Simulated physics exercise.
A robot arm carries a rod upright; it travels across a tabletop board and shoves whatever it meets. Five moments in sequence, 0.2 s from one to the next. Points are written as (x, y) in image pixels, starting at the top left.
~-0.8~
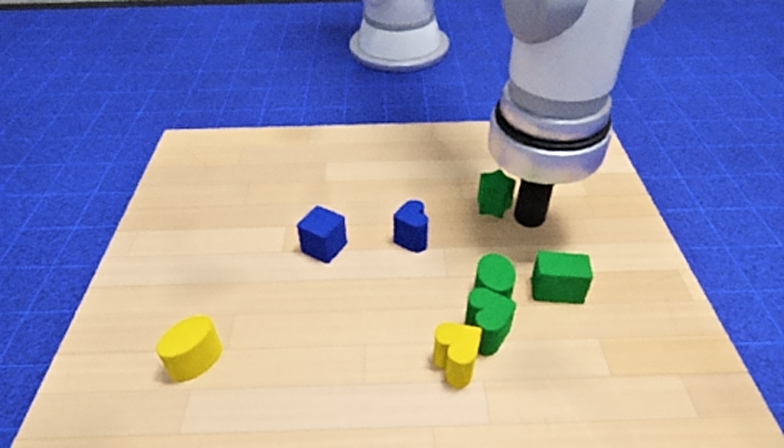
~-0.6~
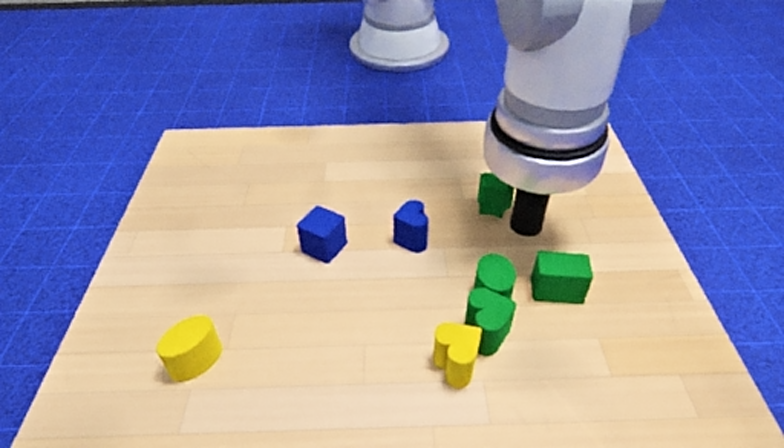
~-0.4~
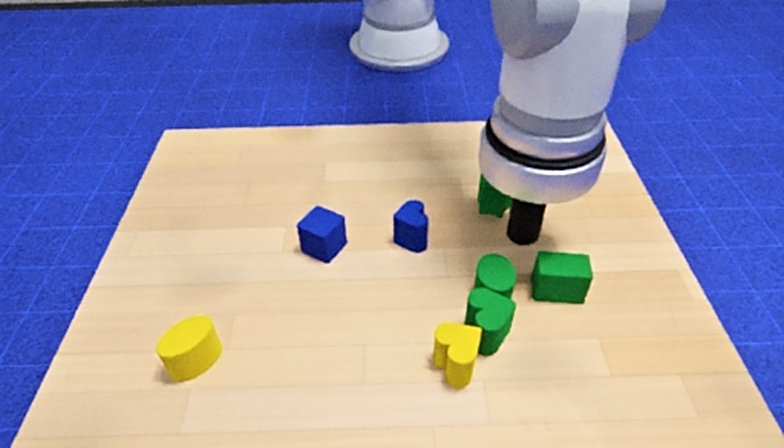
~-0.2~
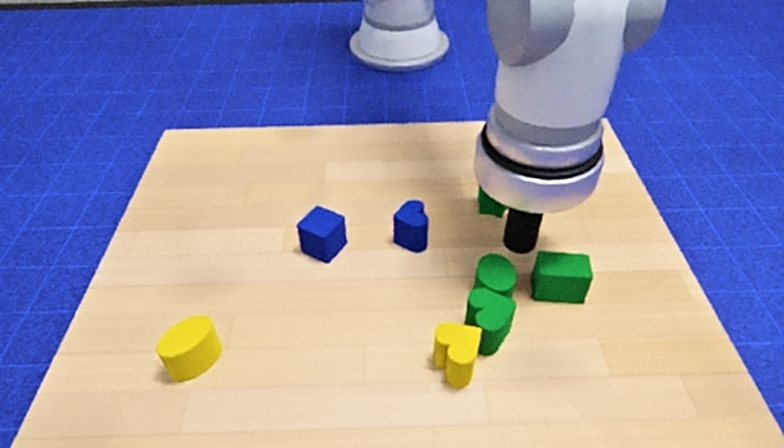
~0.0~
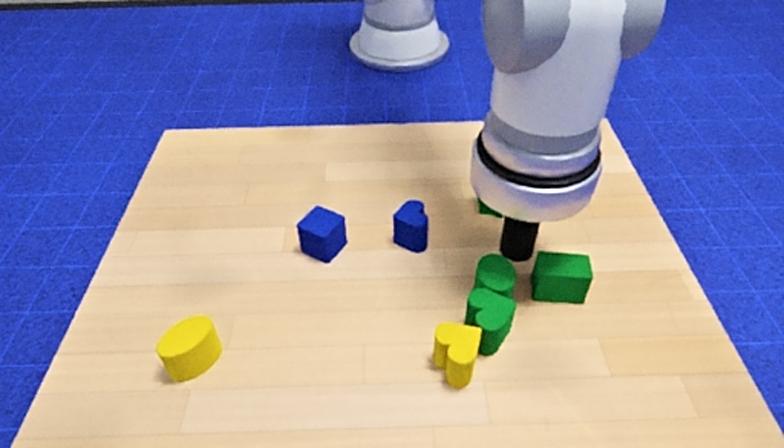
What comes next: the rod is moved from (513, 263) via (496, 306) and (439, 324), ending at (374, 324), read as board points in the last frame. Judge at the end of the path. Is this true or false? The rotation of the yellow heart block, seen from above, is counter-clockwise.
That claim is false.
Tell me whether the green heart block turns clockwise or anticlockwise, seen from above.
Looking from above, the answer is counterclockwise.
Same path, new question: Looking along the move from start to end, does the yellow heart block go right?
Answer: No.
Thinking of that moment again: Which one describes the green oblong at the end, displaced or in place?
It ends up on the same spot.
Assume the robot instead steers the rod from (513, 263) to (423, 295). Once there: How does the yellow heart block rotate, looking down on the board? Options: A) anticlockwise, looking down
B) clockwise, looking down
My pick is B.
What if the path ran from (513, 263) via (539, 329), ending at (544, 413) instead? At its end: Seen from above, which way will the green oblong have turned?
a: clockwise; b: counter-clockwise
(b)
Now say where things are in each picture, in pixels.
In the first frame, lower end of the rod (529, 217), tops of blocks, yellow heart block (459, 340), green heart block (491, 307), green elliptical block (496, 271), green oblong (565, 264).
In the second frame, rod (526, 226), blocks as before.
In the third frame, rod (523, 234), blocks as before.
In the fourth frame, rod (519, 242), blocks as before.
In the fifth frame, rod (516, 250), yellow heart block (459, 340), green heart block (491, 307), green elliptical block (496, 271), green oblong (565, 264).
The first path, step by step. One third of the way, rod (499, 294); yellow heart block (449, 368), turned 30° clockwise; green heart block (475, 343), turned 35° anticlockwise; green elliptical block (475, 304), turned 15° clockwise.
Two thirds of the way, rod (440, 311); yellow heart block (441, 396), turned 30° clockwise; green heart block (470, 370), turned 35° anticlockwise; green elliptical block (440, 331), turned 55° anticlockwise.
At the end, rod (373, 312); yellow heart block (441, 396), turned 30° clockwise; green heart block (470, 370), turned 35° anticlockwise; green elliptical block (439, 331), turned 60° anticlockwise; green oblong not moved.
